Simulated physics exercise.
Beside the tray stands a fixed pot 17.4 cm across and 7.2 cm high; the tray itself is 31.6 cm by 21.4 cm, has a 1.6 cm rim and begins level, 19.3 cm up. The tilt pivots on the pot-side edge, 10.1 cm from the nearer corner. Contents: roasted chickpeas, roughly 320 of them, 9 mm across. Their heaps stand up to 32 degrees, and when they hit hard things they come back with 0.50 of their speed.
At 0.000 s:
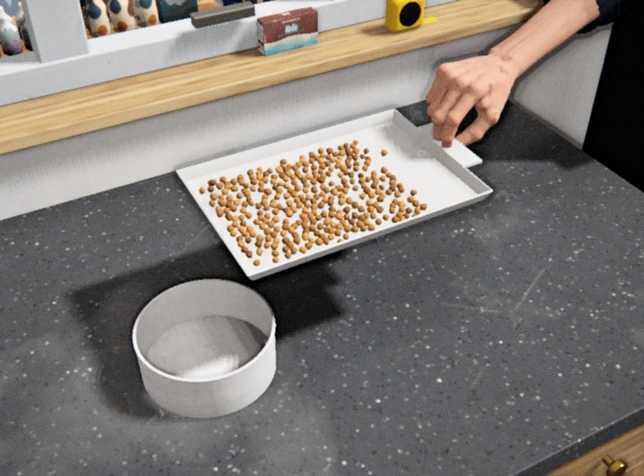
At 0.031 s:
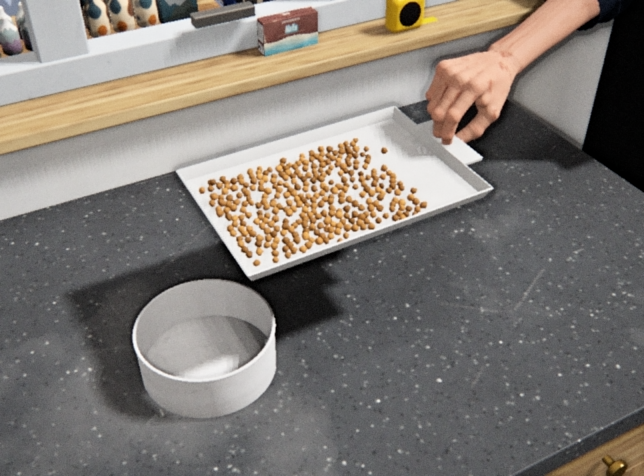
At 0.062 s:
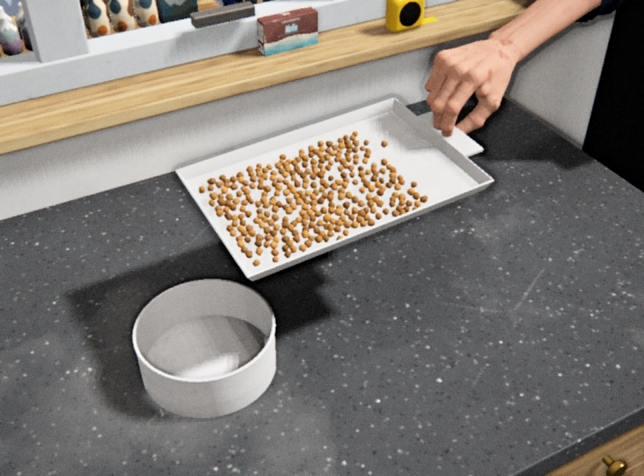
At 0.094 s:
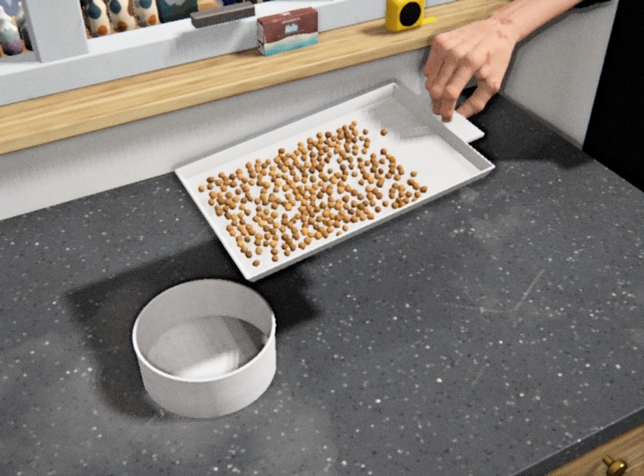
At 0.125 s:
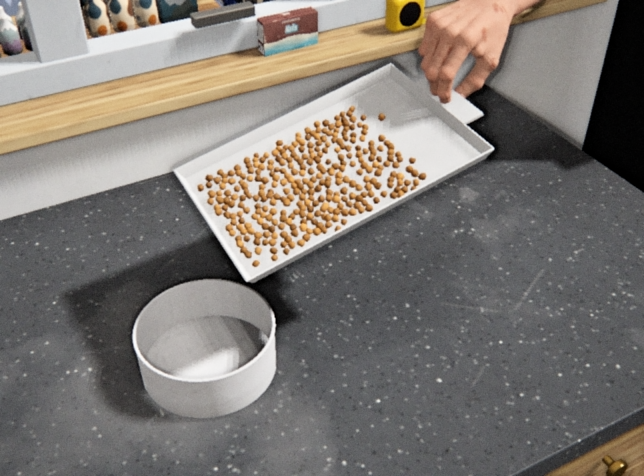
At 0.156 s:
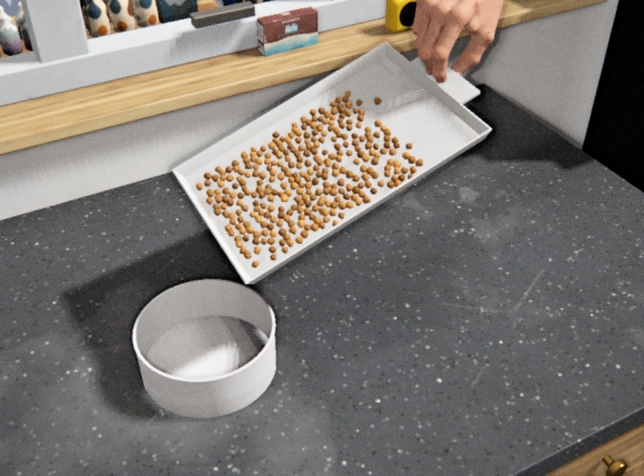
The footage shows a hand gripping the right end of a white tray of roasted chickpeas on a dark speckled counter, then raising that end into a steepening slant beside a round white pot, the chickpeas staying spread out.
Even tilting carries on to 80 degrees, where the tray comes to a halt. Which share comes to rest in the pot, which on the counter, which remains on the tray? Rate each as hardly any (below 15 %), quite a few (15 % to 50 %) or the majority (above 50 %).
I would put it this way: Pot: The majority, counter: Quite a few, tray: Hardly any.
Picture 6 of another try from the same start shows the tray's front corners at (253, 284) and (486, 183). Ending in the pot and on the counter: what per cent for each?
The pot gets 40 and the counter 60.
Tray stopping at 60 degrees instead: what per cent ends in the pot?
Estimated share: About 45 %.
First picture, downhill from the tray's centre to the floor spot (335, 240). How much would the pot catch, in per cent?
35 %.
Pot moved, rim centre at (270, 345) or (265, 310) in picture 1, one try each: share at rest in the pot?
That gives roughly 30 per cent and then 10 per cent.
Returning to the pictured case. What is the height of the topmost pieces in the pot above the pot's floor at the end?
Some 2.5 cm up.
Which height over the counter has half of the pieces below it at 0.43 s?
About 24 cm.
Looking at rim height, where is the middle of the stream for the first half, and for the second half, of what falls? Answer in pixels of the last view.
Early: About (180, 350); late: About (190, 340).
Then, at 0.32 s, tilt 51 degrees; the tray holds 100 %, the pot 0 %.
After 0.43 s, tilt 73 degrees; the tray holds 100 %, the pot 0 %.
After 0.67 s, tilt 80 degrees; the tray holds 10 %, the pot 55 %.
In the end, at 1.6 s, pot 70 %, counter 30 %, tray 0 %.
